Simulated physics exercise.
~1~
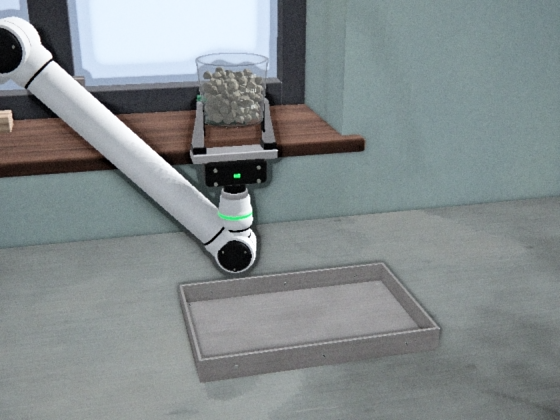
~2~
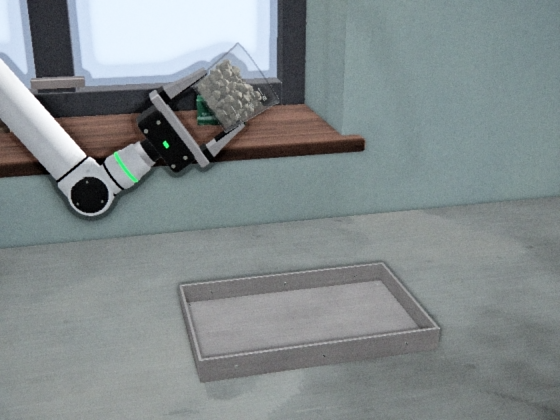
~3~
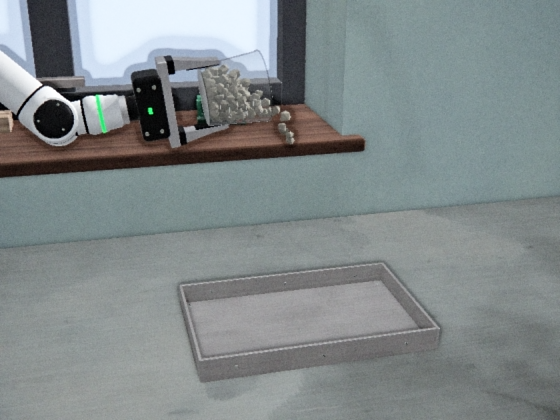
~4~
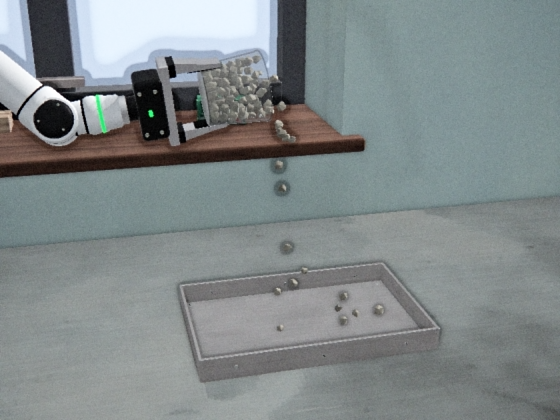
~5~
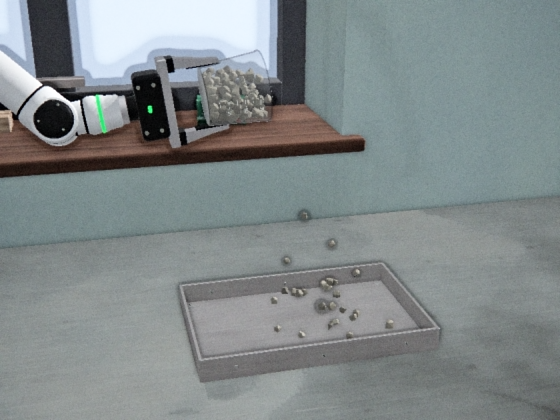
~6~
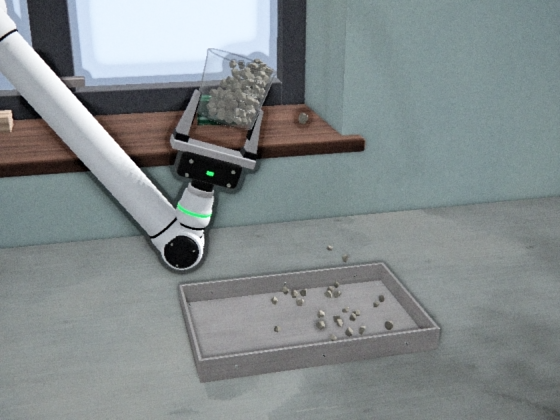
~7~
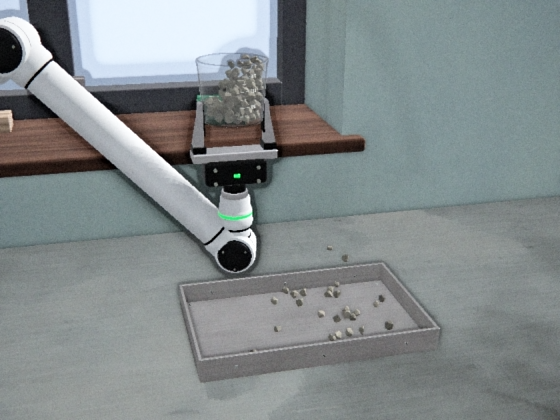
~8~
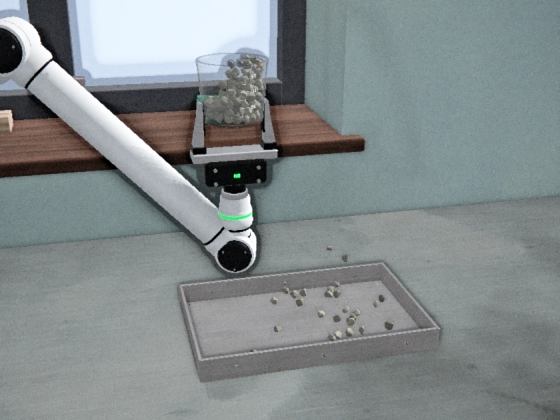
The footage shows a white robotic arm tipping a clear cup of small pebbles onto its side above a shallow grey tray, spilling some into it and a few beyond, before turning the cup upright again with most pebbles still inside.
